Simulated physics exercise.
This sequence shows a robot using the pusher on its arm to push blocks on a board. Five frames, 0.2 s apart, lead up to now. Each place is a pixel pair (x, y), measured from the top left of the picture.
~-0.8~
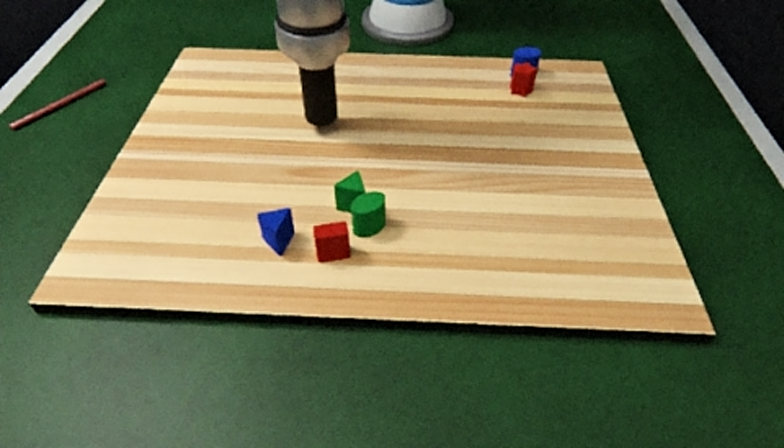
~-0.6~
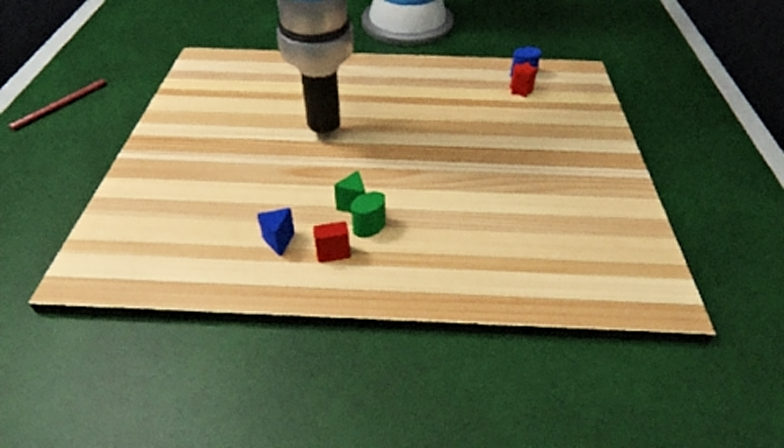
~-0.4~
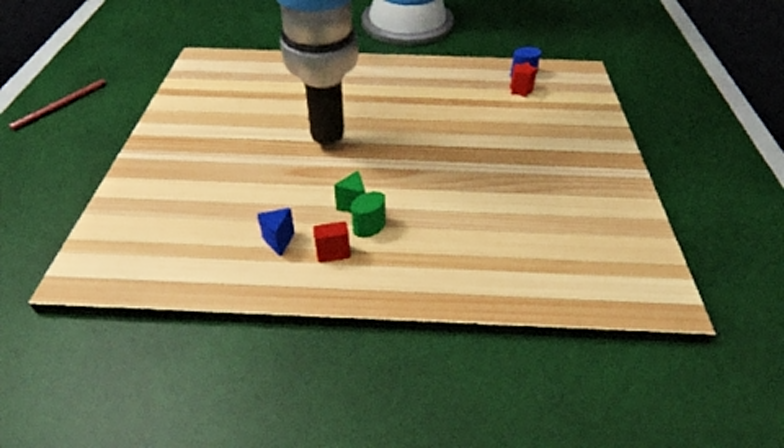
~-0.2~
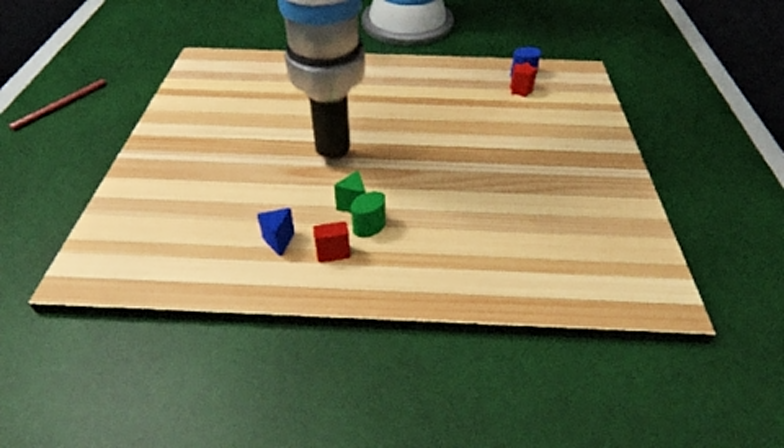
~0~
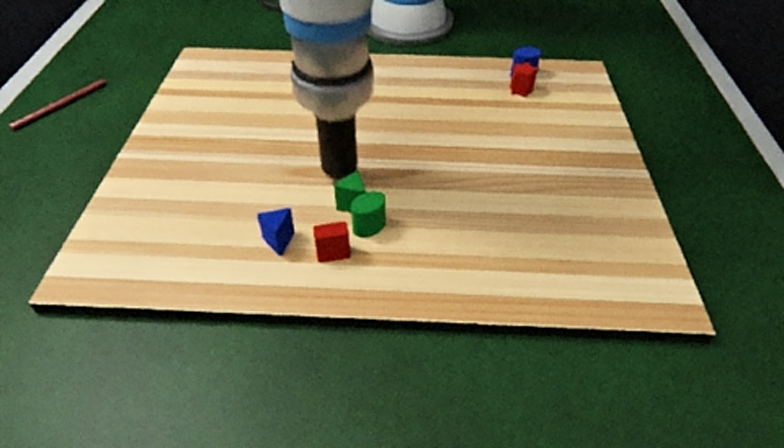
On a striped wooden board, a robot arm's dark pusher moving steadily nearer a green three-sided block while all the blocks stay still.
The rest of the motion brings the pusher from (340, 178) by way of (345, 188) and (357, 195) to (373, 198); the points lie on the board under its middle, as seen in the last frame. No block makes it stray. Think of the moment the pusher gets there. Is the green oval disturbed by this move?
It travels a centimetre or more.
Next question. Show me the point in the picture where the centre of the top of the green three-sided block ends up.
The point I'd pick in the picture is (363, 193).
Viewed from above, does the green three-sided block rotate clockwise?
I'd say yes.
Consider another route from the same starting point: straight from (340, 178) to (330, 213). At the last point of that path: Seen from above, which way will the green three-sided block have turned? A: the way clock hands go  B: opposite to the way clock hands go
The one that fits is B, opposite to the way clock hands go.
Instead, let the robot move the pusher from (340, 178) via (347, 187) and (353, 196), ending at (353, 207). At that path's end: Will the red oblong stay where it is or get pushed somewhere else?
The block in question stays where it was by the end.
What follows on the original path. Halfway along, pusher at (351, 182); green three-sided block at (357, 187), turned 25° clockwise; green oval at (370, 208).
At the end, pusher at (373, 187); red oblong still; green three-sided block at (363, 193), turned 60° clockwise; green oval at (371, 213), turned 30° anticlockwise.
